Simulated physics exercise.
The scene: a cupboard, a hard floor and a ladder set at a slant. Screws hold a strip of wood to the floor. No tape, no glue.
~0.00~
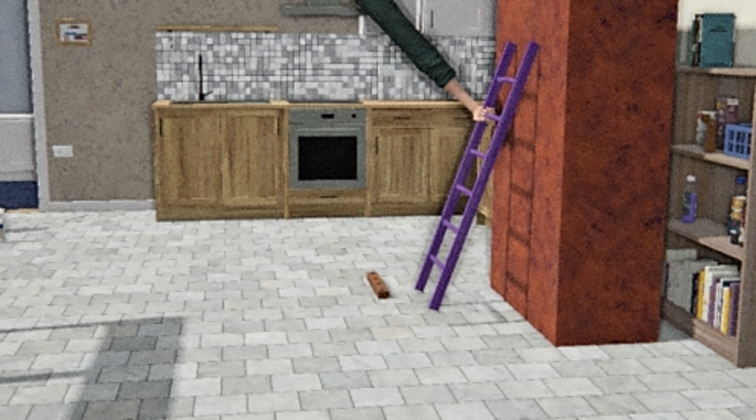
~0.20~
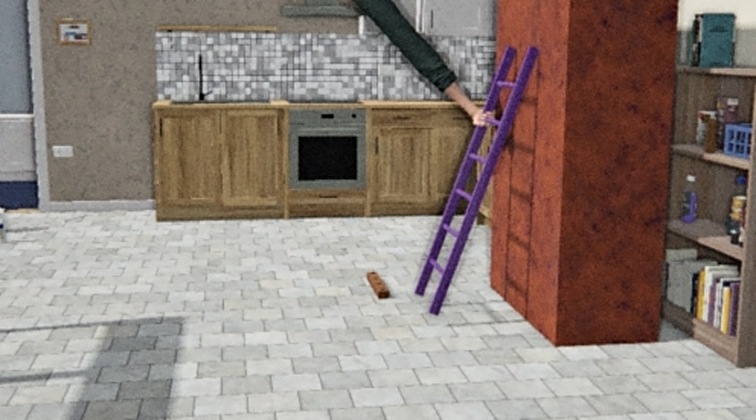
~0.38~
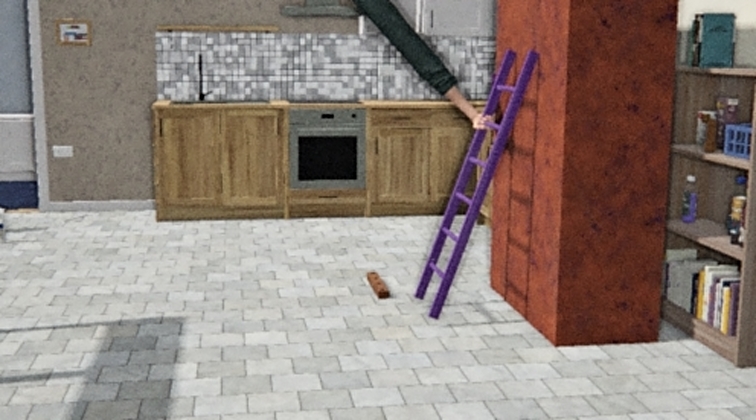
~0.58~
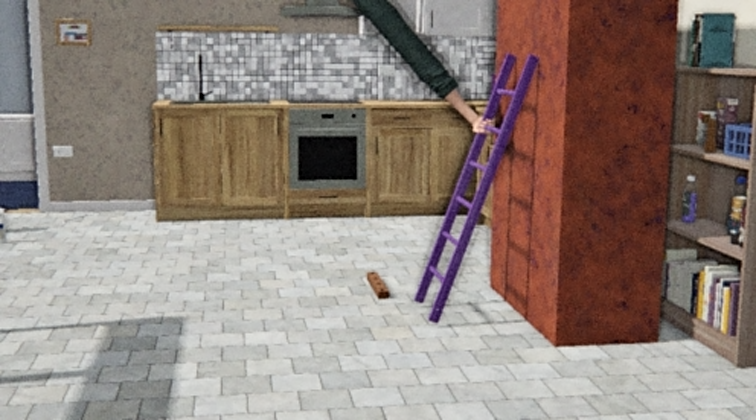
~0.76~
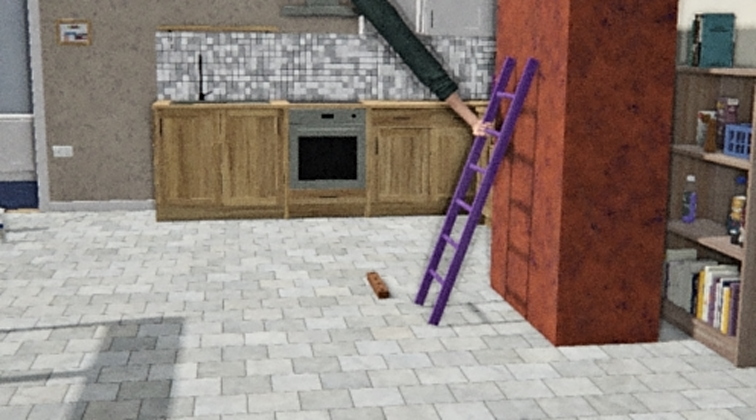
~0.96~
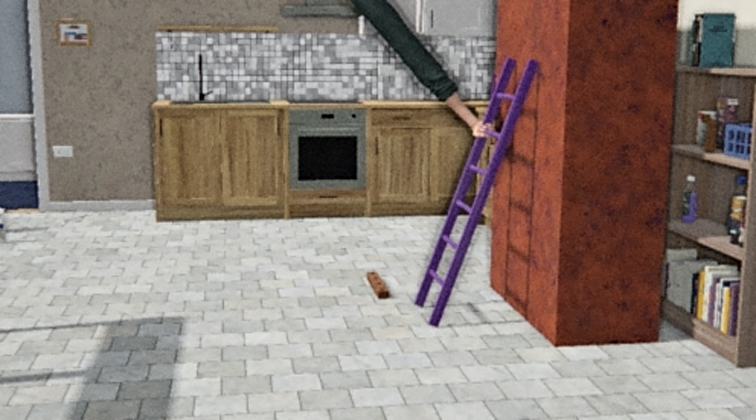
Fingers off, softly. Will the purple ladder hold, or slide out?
In the end the purple ladder remains leaning.
After 1.50 s, purple ladder at rest near (473, 190).
In the end (2.4 s), the purple ladder stays up, near (473, 190).
